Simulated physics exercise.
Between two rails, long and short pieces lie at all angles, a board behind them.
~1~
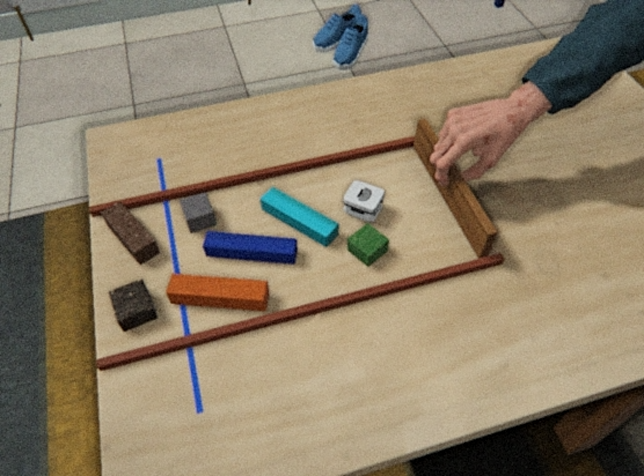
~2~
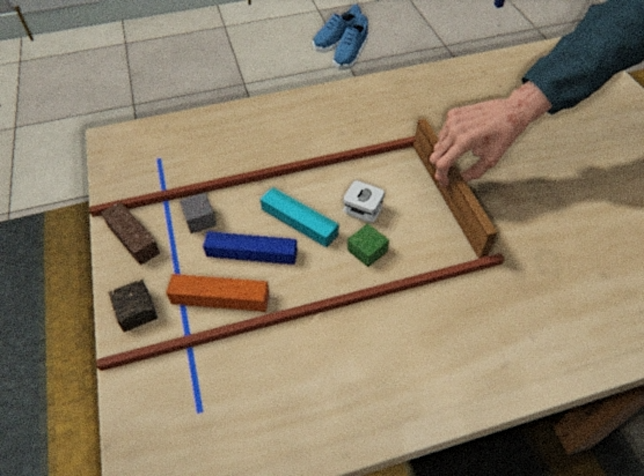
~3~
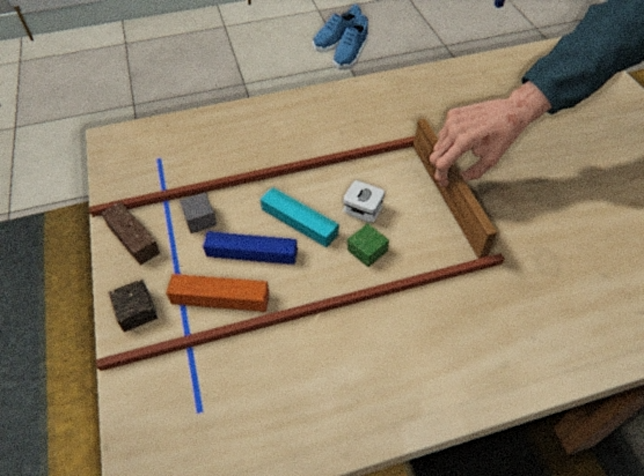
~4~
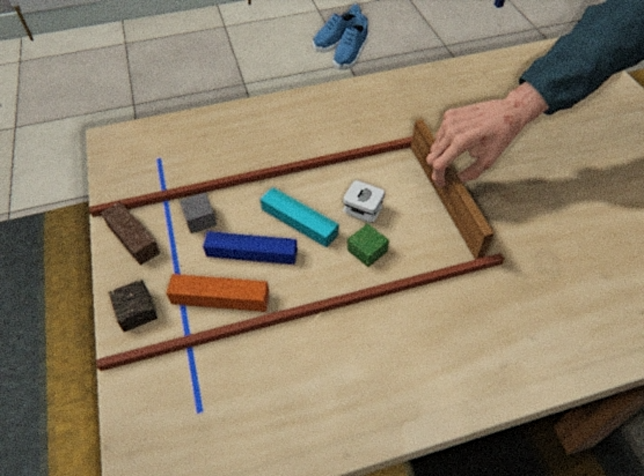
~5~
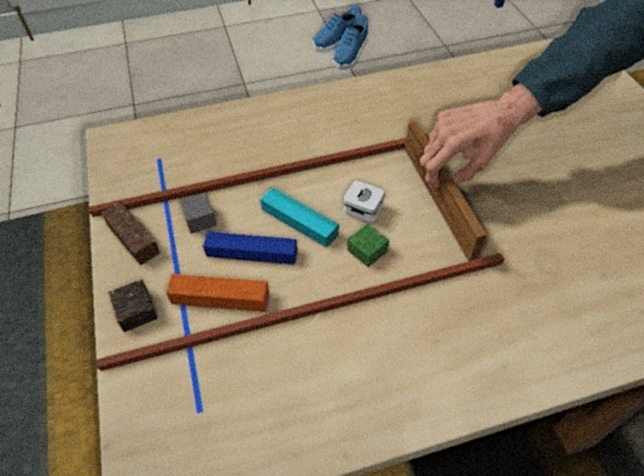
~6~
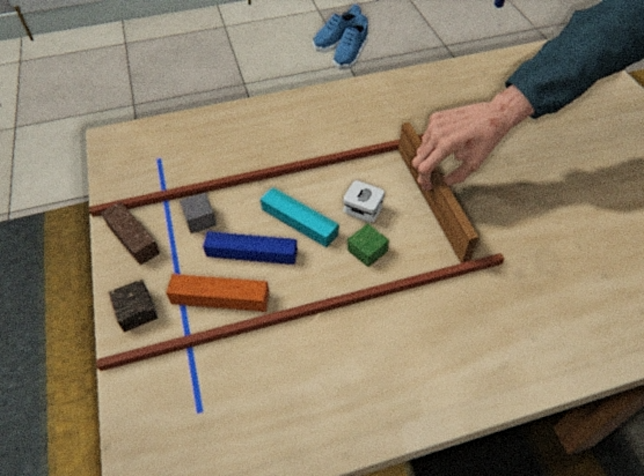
At first, a hand holds a wooden board upright across the right end of two reddish rails, with coloured bars and blocks scattered between them and a blue line crossing at the left. Then the hand slides the board slightly left, while the pieces stay where they are.
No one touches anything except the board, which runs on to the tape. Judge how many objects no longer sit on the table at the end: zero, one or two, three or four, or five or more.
Dropped: One or two.
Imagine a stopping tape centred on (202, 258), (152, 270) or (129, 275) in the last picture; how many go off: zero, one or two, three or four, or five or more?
Taken in the order given: Zero, three to four, five or over.
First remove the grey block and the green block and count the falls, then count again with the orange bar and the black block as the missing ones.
Well, the first time you'd get 1, and the next time 1.
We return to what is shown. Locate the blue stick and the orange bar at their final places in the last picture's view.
Roughly (112, 291); the other one roughly (133, 337).
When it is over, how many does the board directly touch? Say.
3 in contact.
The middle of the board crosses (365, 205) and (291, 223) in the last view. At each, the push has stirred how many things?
2, then 4.
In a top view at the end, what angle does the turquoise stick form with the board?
Some 0 degrees.
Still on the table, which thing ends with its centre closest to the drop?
The grey block is it.
Early on, none off yet; black block at rest near (133, 305); brown bar at rest near (130, 233); grey block at rest near (198, 213).
Finally, the number that fall off is one or two; lost, brown bar and black block.
